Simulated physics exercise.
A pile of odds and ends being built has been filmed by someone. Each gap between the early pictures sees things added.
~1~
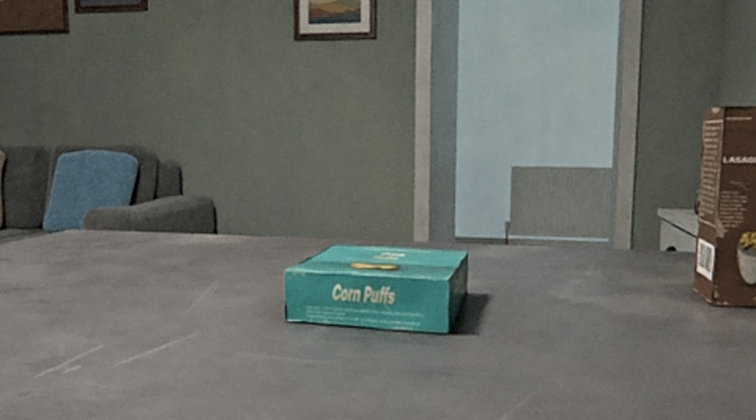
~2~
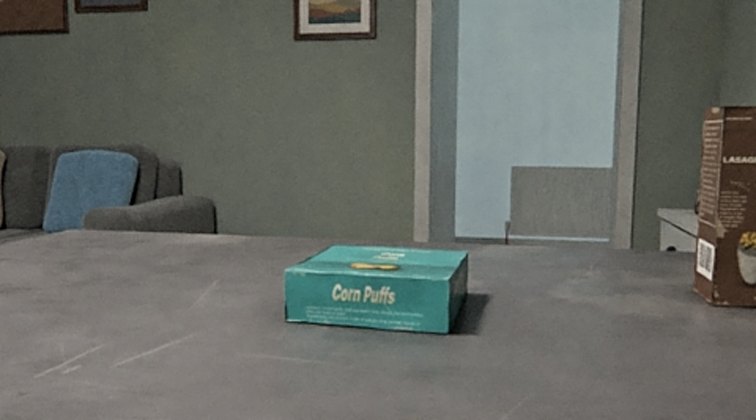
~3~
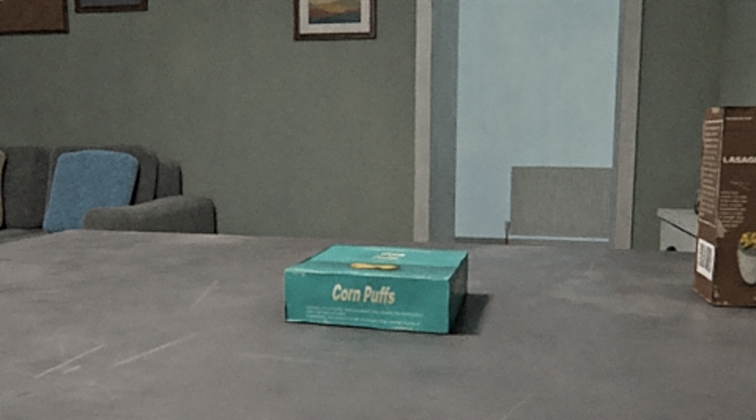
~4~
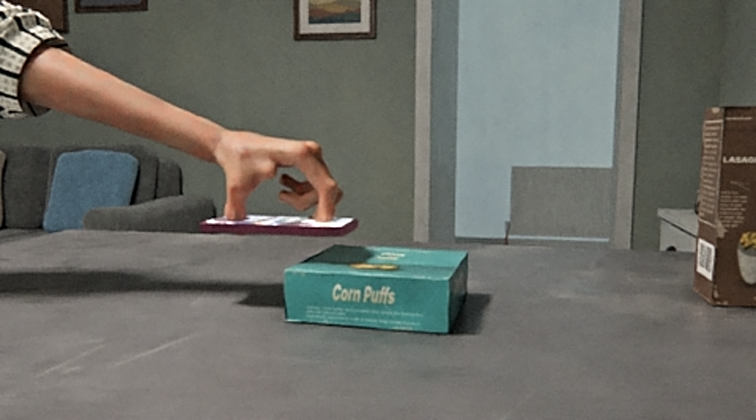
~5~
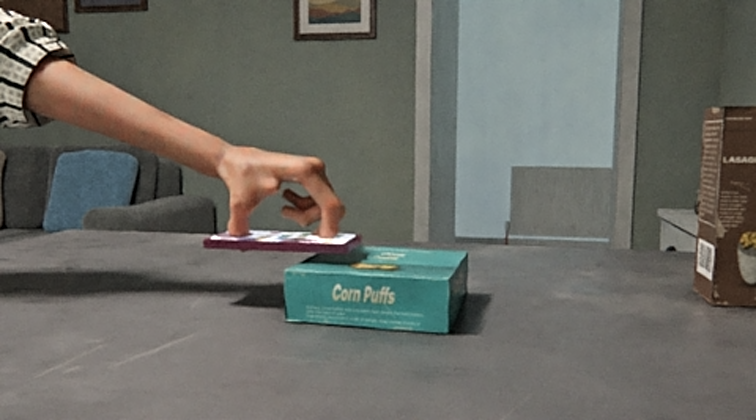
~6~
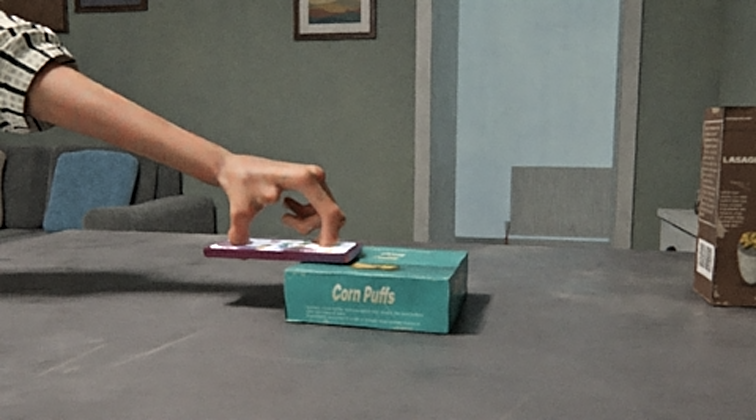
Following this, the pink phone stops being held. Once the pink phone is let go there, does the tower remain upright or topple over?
It doesn't stay intact.
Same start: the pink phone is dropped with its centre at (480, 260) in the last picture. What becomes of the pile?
Then it loses its balance.
Then, 0.20 s later than the last frame, pink phone tilted by 27° near (285, 263).
Then, 0.80 s later than the last frame, pink phone tilted by 29° near (284, 264).
Then, 1.60 s later than the last frame, pink phone tilted by 28° near (282, 265).
Then, 2.50 s later than the last frame, pink phone resting near (280, 265).
When it is over, left askew, pink phone; the other 3 as before. End places, in pixels of the last picture, pink phone near (280, 266). The pile gives way.
